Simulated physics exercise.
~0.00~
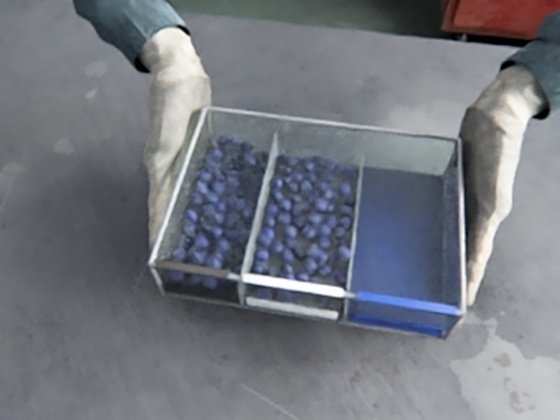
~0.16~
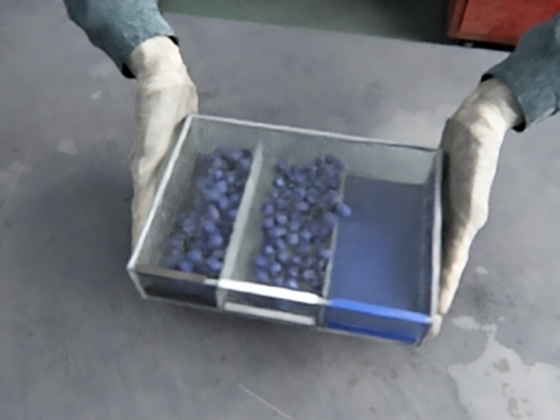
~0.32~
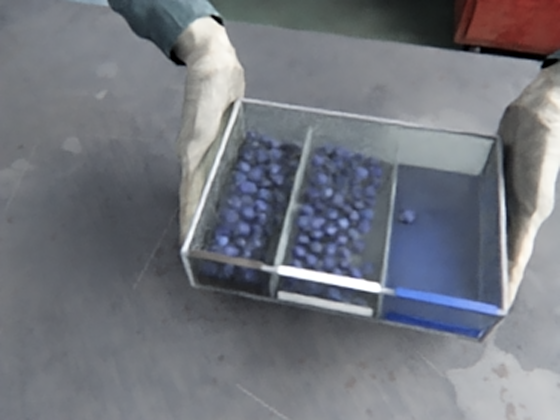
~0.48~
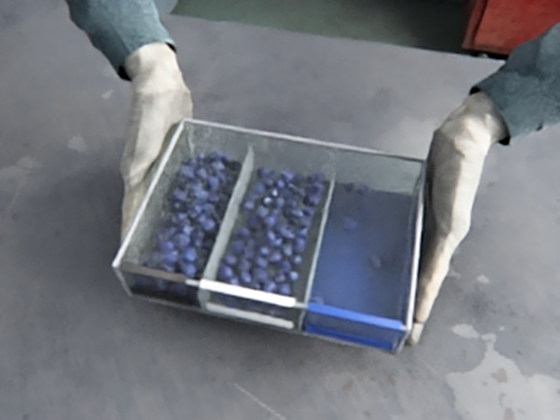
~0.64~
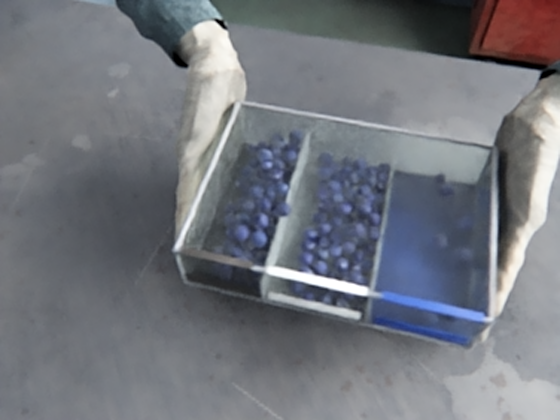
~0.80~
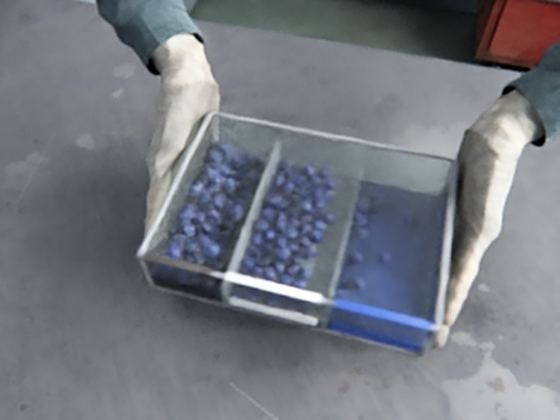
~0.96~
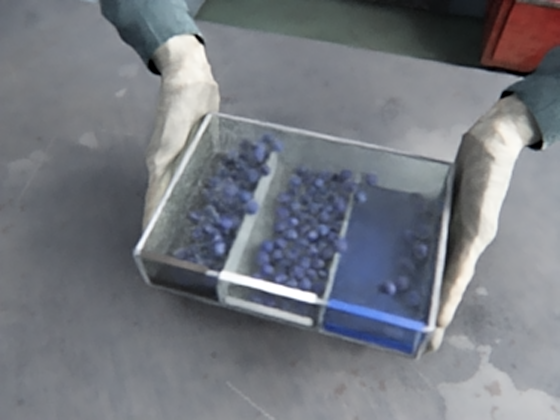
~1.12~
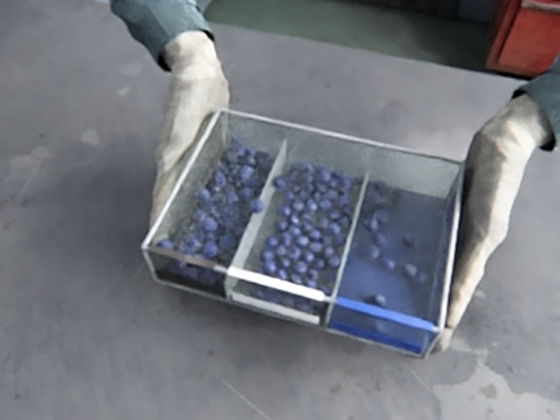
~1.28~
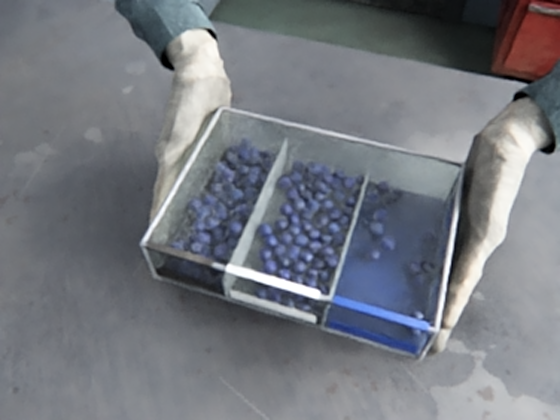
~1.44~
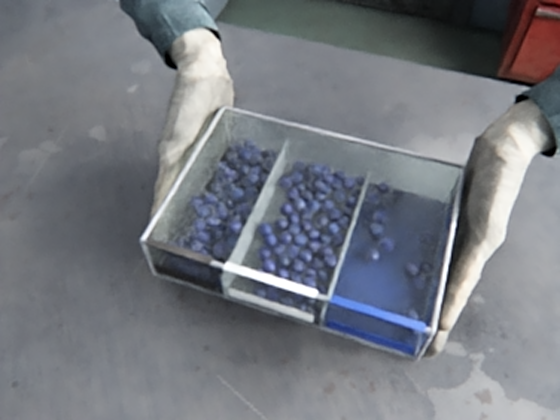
A clear, shallow box with a shut lid is held level by two pale-gloved hands with teal sleeves above a scuffed grey surface, seen from above at a slant. Two partitions split it into three compartments, and dark blue berries crowd the left and middle ones, while the right one, with a bright blue front edge, starts empty. The hands shake the box left and right repeatedly, and the berries slide and jostle. A few cross into the right compartment, then more follow. The shaking fades and the box stills, leaving a small scatter on the right and most berries in the left and middle.
